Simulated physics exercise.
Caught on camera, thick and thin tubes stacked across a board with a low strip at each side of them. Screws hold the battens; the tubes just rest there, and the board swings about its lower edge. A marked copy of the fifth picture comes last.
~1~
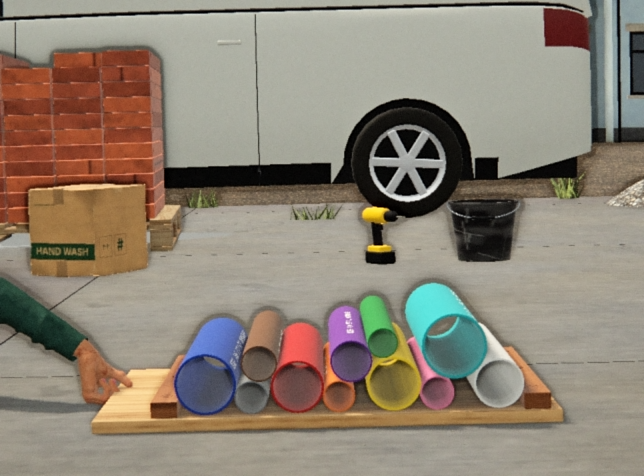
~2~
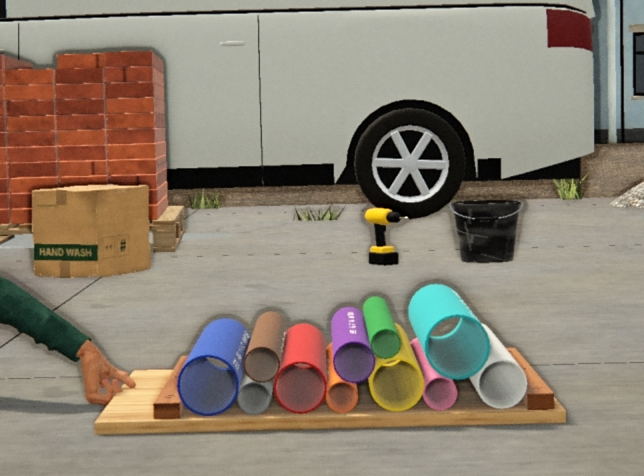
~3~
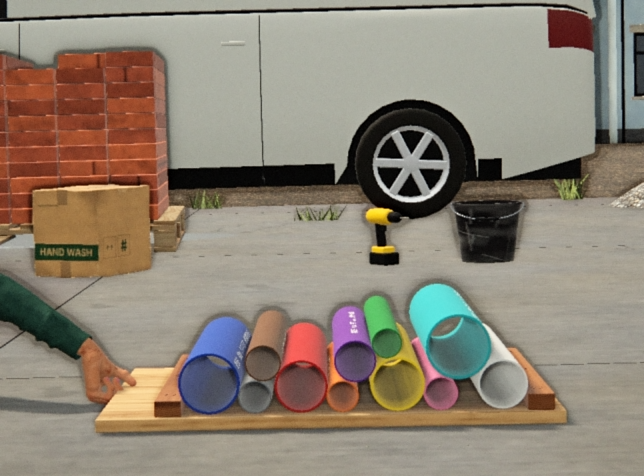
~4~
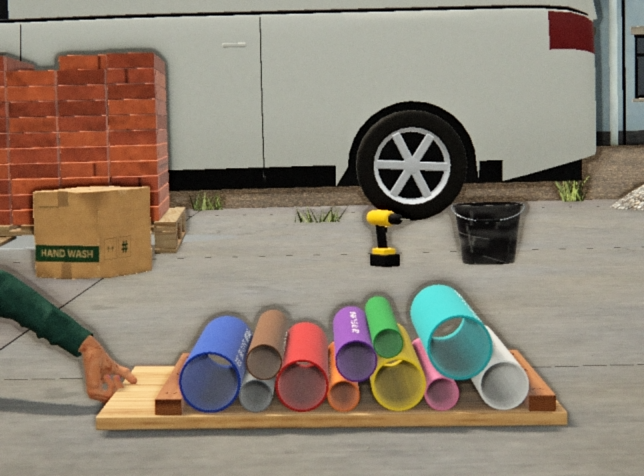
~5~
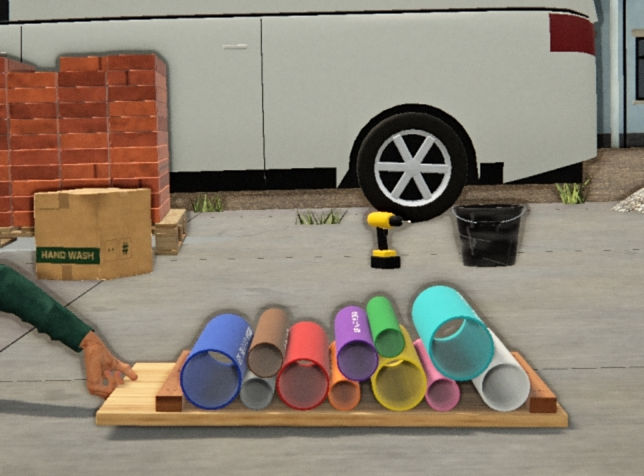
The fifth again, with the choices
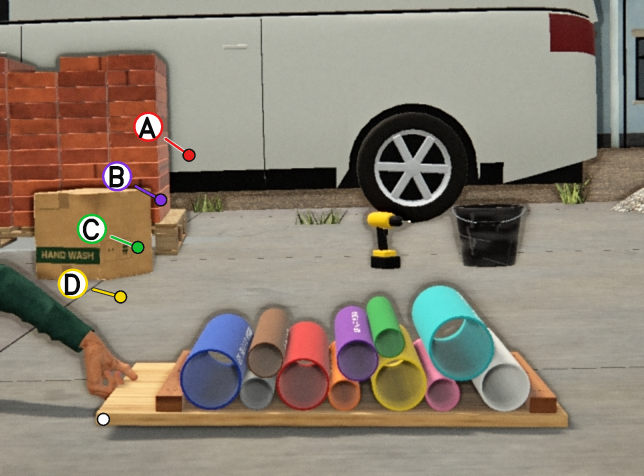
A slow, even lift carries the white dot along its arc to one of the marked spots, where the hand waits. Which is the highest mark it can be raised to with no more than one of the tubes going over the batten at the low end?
Stop at A.
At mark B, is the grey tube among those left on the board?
Yes.
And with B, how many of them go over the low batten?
It comes to none.
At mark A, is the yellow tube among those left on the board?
The yellow tube: Yes.
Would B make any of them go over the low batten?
No, at B.
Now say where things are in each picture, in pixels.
The first picture shows grey tube (251, 398); red tube (298, 386); orange tube (339, 396).
The second picture shows orange tube (342, 397); yellow tube (397, 384).
The third picture shows board (330, 386); blue tube (209, 384); grey tube (255, 397); green tube (387, 343).
The fourth picture shows board (331, 386); blue tube (210, 382); grey tube (256, 396).
The fifth picture shows board (331, 385); blue tube (211, 379); grey tube (257, 393).
On the marked copy, A at (189, 155); B at (161, 200); C at (138, 247); D at (121, 297); the white dot at (103, 420).
Following A. Soon after the start, board at 20°.
Later, board at 36°.
In the end, board at 36°, none over the low batten.
As for the rest, B none over the low batten; C none over the low batten; D none over the low batten.
